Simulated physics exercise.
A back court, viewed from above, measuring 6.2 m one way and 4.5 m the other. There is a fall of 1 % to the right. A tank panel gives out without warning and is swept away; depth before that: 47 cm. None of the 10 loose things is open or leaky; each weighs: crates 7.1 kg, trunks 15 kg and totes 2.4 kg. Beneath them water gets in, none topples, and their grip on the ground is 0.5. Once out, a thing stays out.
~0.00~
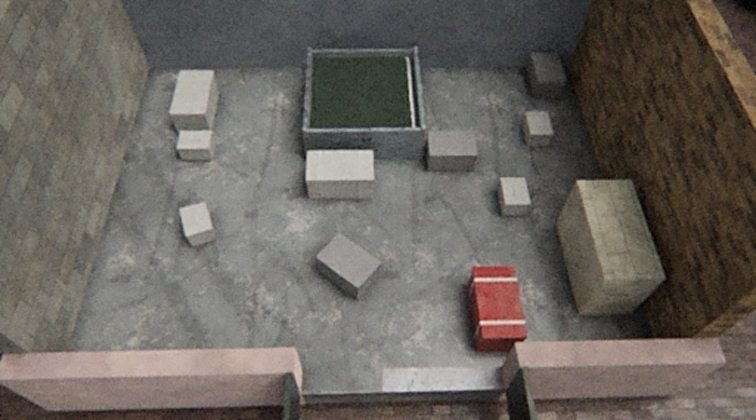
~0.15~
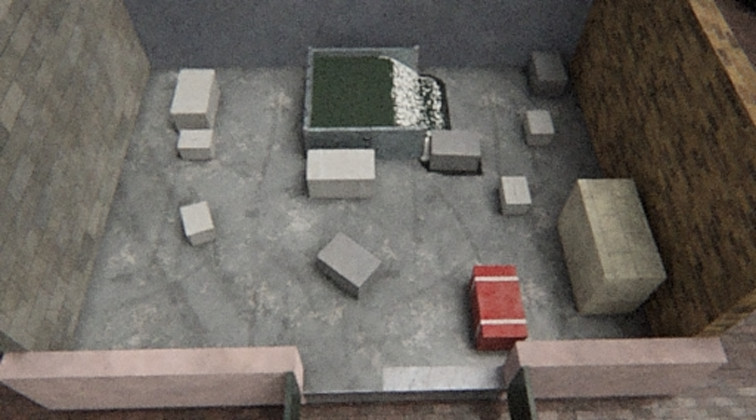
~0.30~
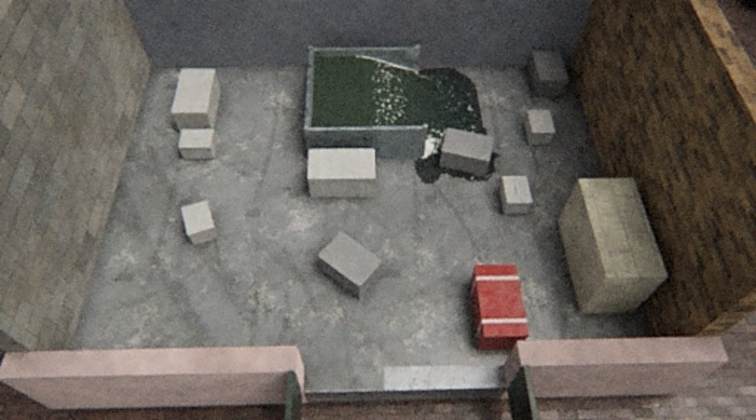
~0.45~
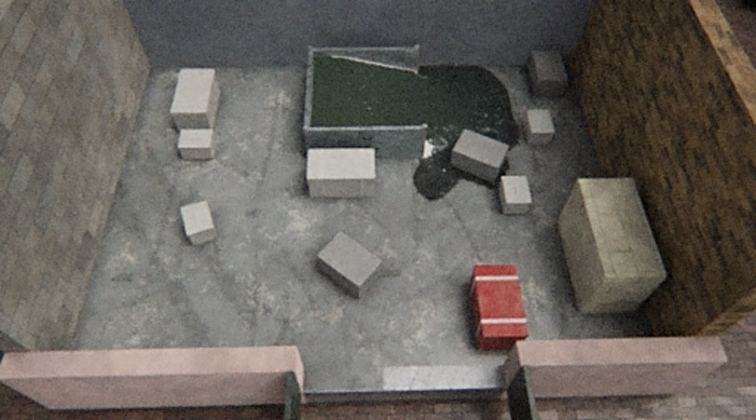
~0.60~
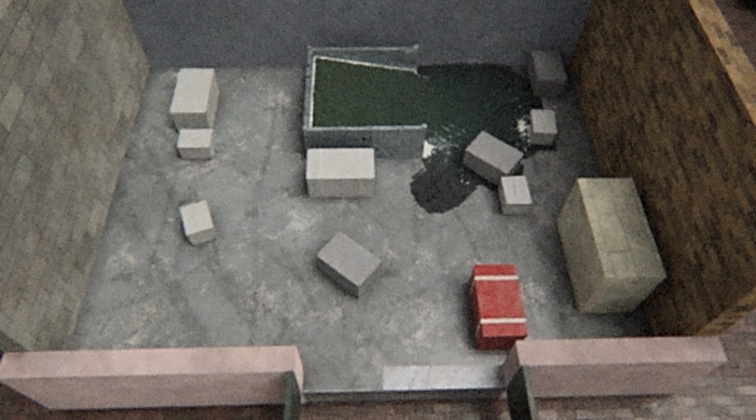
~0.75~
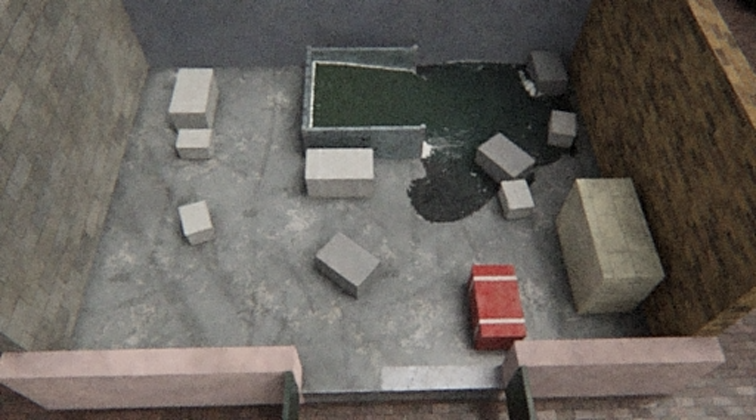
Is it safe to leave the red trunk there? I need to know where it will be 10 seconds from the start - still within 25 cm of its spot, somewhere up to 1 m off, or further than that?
It will be further than 1 m away.
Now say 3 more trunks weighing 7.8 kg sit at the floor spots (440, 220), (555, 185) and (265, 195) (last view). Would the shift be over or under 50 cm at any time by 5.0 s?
Taking them in the order given: Exceeds it, exceeds it and falls short.
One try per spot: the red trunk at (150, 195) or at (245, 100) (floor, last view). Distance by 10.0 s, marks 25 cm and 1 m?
Well, it scarcely moves on the first try and scarcely moves on the second.
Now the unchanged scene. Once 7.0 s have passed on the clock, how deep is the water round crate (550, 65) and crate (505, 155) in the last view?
About 3 and 4 cm.
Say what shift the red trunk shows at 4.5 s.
Shift by then: About 40 cm.
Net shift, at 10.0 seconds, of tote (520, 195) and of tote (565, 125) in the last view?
Respectively, gone out and 80 cm.
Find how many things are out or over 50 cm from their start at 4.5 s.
The answer is 3.
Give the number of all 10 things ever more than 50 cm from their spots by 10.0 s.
The total is 6.
After 2.0 s the red trunk is near (498, 299), 0.0 m from its start, aground; 0 of 10 are out; 4 afloat.
After 4.5 s the red trunk is near (467, 321), 0.4 m from its start, aground; 0 of 10 are out; 4 afloat.
After 7.0 s the red trunk is near (382, 367), 1.4 m from its start, aground; 1 of 10 are out; 2 afloat.
After 10.0 s the red trunk is near (382, 367), 1.4 m from its start, aground; 2 of 10 are out; 1 afloat.
